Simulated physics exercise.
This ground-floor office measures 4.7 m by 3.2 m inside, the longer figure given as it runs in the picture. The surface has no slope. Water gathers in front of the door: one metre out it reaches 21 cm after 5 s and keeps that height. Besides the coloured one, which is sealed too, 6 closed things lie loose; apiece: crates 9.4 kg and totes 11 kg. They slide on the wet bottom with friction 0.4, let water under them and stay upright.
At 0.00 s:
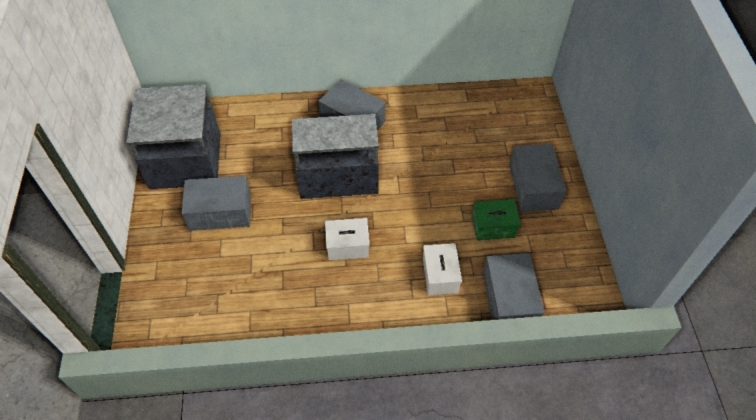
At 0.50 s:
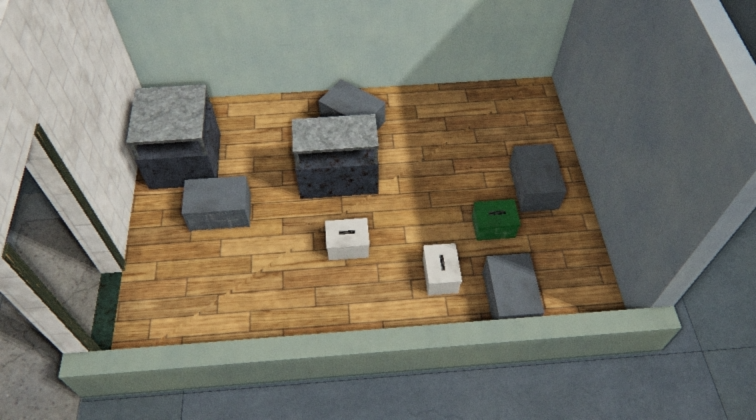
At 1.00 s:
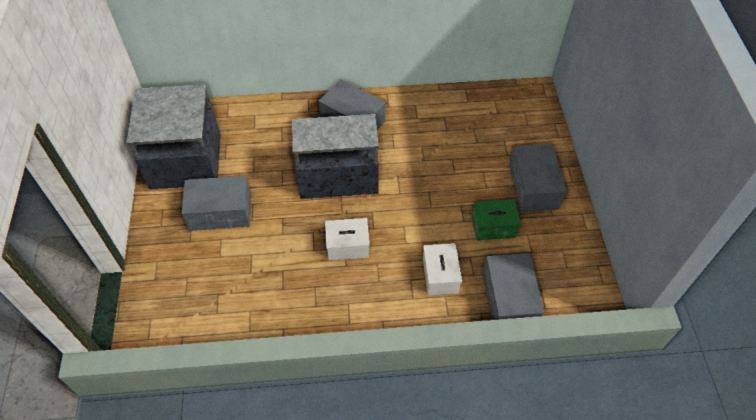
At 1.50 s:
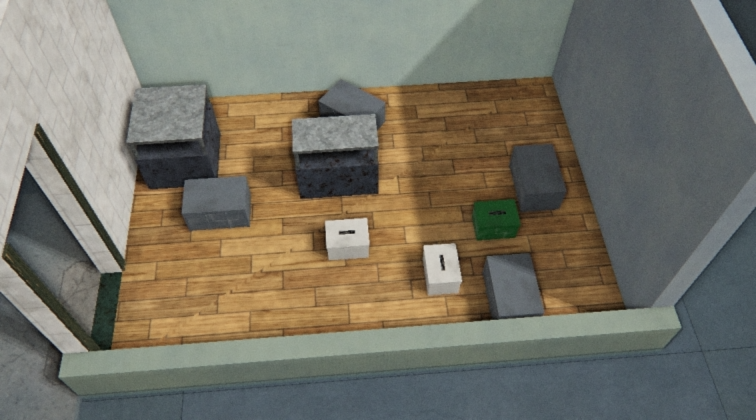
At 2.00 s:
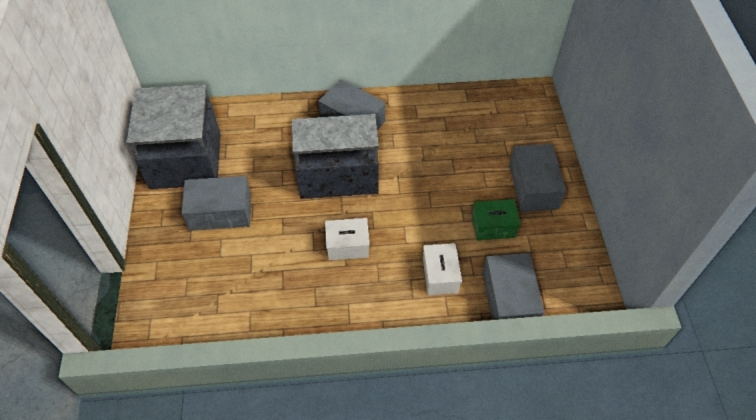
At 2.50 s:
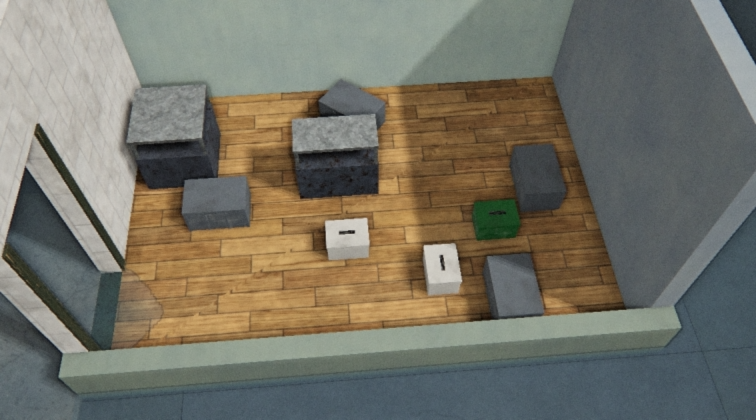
In this clip, grey blocks, two white boxes and a green box sit motionless on the wooden floor of a walled room, and a small patch of water finally appears just inside the doorway at the left.
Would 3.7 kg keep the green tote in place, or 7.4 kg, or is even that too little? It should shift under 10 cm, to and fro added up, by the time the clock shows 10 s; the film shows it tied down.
Verdict: Neither weight holds it.
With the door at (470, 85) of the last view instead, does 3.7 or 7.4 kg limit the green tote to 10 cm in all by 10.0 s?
In that case neither weight holds it.
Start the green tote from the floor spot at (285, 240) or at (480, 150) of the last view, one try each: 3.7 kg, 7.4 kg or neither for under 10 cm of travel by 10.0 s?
In that order: Neither is enough; neither is enough.
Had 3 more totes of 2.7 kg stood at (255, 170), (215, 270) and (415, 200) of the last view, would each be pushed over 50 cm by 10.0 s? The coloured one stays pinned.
In that order: Short of it, past it, over.
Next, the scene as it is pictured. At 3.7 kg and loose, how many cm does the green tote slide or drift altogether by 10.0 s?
About 200 cm.
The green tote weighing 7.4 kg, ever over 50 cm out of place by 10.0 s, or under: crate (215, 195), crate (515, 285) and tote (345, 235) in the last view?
In that order: Short of it, over, past it.
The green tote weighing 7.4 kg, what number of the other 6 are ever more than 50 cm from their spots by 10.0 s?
I count 4.
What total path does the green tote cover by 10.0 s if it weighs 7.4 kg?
About 140 cm.
After 3.5 s the green tote would be 0 cm from its start with 3.7 kg and 0 cm from its start with 7.4 kg; 0 cm of water round it then.
After 4.5 s the green tote would be 0 cm from its start with 3.7 kg and 0 cm from its start with 7.4 kg; 0 cm of water round it then.
After 7.0 s the green tote would be 4 cm from its start with 3.7 kg and 0 cm from its start with 7.4 kg; 4 cm of water round it then.
After 10.0 s the green tote would be 159 cm from its start with 3.7 kg and 116 cm from its start with 7.4 kg; 7 cm of water round it then.
